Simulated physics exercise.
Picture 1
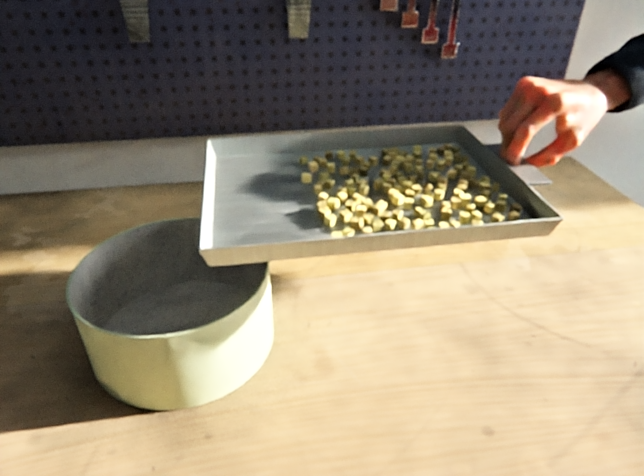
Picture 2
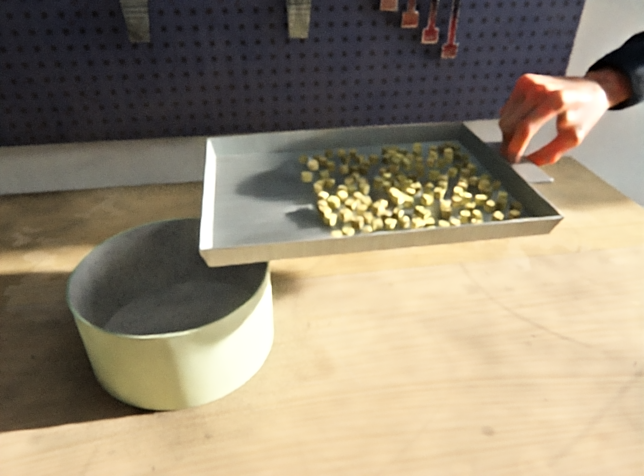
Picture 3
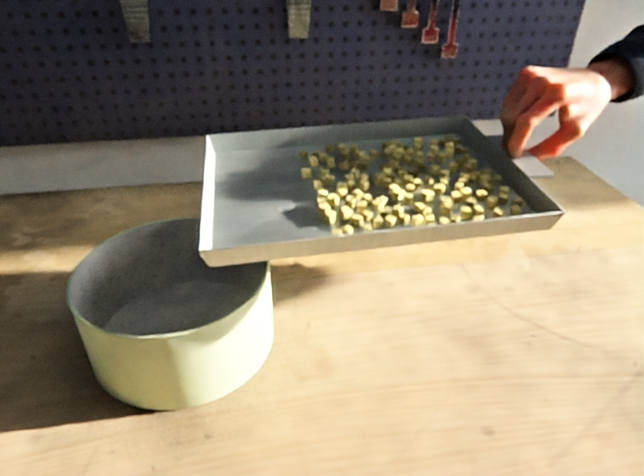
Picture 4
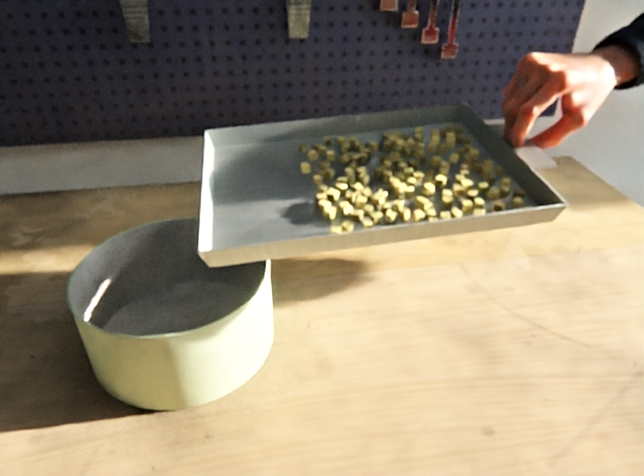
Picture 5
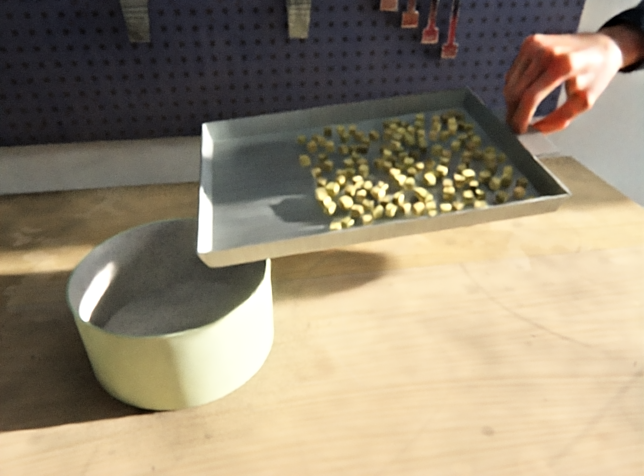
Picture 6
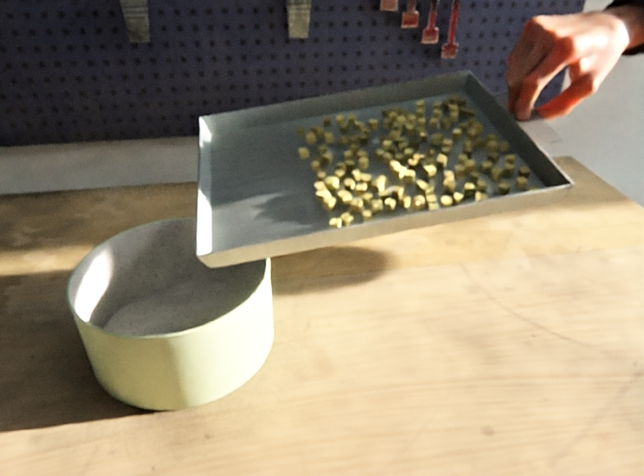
Hand slowly raising the right end of a grey metal tray of small yellowish cubes beside a pale green pot.
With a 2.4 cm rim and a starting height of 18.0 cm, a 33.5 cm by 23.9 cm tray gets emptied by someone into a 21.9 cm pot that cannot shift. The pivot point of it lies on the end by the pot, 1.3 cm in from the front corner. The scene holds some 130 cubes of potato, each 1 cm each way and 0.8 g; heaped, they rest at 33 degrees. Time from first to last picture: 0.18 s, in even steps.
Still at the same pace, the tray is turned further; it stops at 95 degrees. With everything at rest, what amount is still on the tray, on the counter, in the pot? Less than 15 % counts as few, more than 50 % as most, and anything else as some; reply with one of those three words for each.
Here it is: Tray: Few, counter: Most, pot: Few.
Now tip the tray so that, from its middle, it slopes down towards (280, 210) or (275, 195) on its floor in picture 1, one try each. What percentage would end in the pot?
About 55 per cent on the first try and 70 per cent on the second.
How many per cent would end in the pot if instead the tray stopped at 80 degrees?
I'd put it at close to 0 per cent.
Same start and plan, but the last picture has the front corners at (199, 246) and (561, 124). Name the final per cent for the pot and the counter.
That works out as pot 85 and counter 10.
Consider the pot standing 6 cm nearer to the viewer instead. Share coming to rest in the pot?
I'd say some 65 per cent would end up there.
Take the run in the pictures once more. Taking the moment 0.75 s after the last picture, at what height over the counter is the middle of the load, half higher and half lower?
Around 18 cm up.
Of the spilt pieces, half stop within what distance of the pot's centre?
Some 22 centimetres.
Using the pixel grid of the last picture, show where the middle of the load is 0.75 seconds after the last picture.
Look near (205, 307) in the last picture.
Then, 0.45 s after the last picture, tilt 51 degrees; the tray holds 100 %, the pot 0 %.
Then, 0.75 s after the last picture, tilt 78 degrees; the tray holds 45 %, the pot 0 %.
Then, 1.15 s after the last picture, tilt 95 degrees; the tray holds 0 %, the pot 0 %.
In the end, tray 0 %, counter 100 %, pot 0 %.
